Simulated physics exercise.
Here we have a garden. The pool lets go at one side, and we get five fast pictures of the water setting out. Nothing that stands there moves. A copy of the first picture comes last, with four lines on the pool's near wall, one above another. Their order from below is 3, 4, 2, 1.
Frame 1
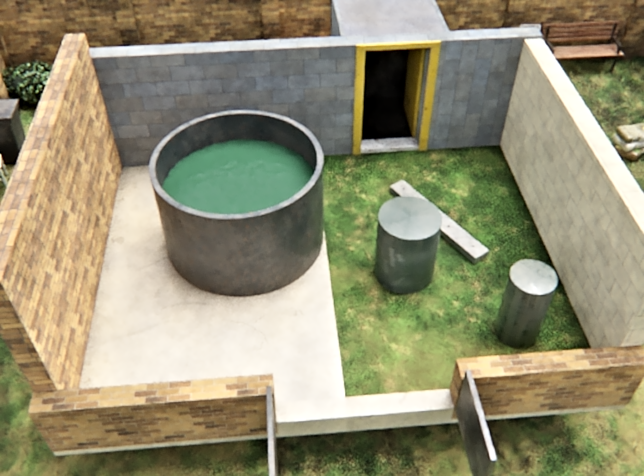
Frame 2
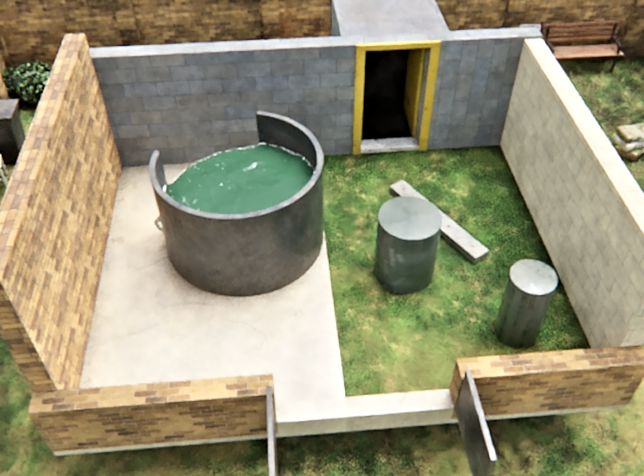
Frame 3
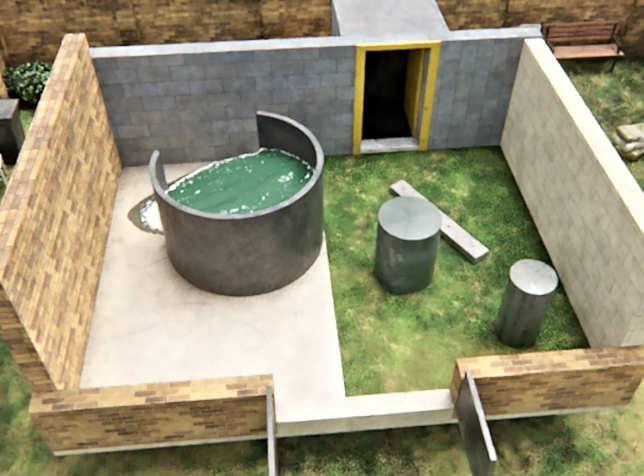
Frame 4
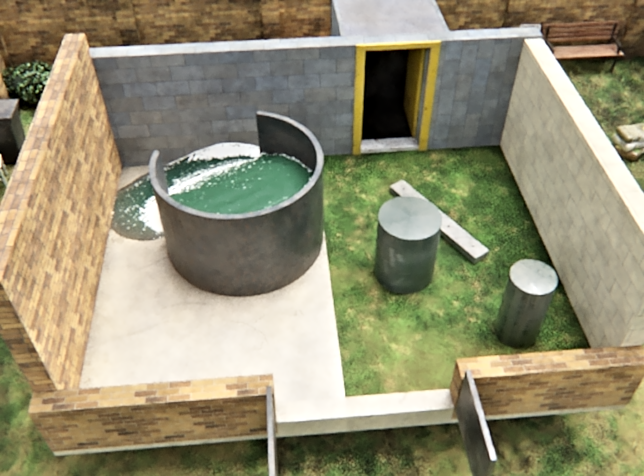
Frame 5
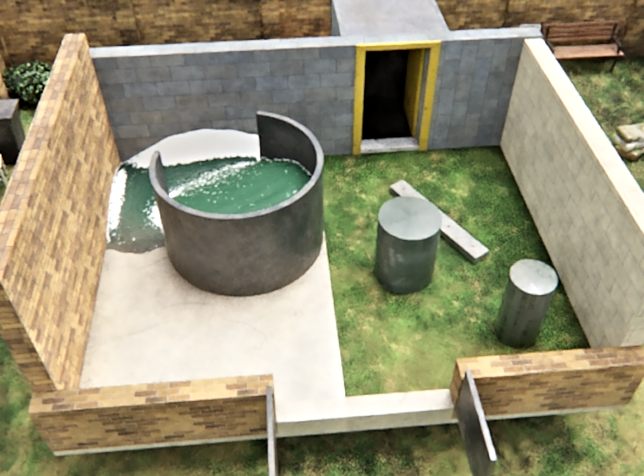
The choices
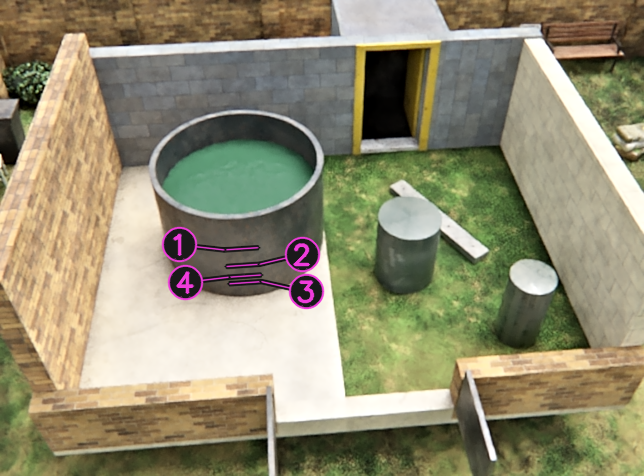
Green water sits in a round dark tank on a pale paved slab at the left of a walled garden, viewed from above by a still camera. Two grey cylinders and a pale plank lie on grass to the right, below a yellow-framed doorway in the grey back wall. The tank's back-left side opens, and foaming water pours out, spreading across the slab to the brick wall at left.
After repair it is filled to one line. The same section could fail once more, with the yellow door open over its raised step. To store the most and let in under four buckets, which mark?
Choose 1.
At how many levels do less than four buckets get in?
All four.
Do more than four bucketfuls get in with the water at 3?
No, not at all.
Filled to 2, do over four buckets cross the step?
No.
On the marked copy, 1 at (241, 248); 2 at (243, 265); 3 at (245, 282); 4 at (244, 276); from the bottom up 3, 4, 2, 1.
With 1, a bucket or two gets in.
With 2, nothing gets over.
With 3, nothing gets over.
With 4, nothing gets over.
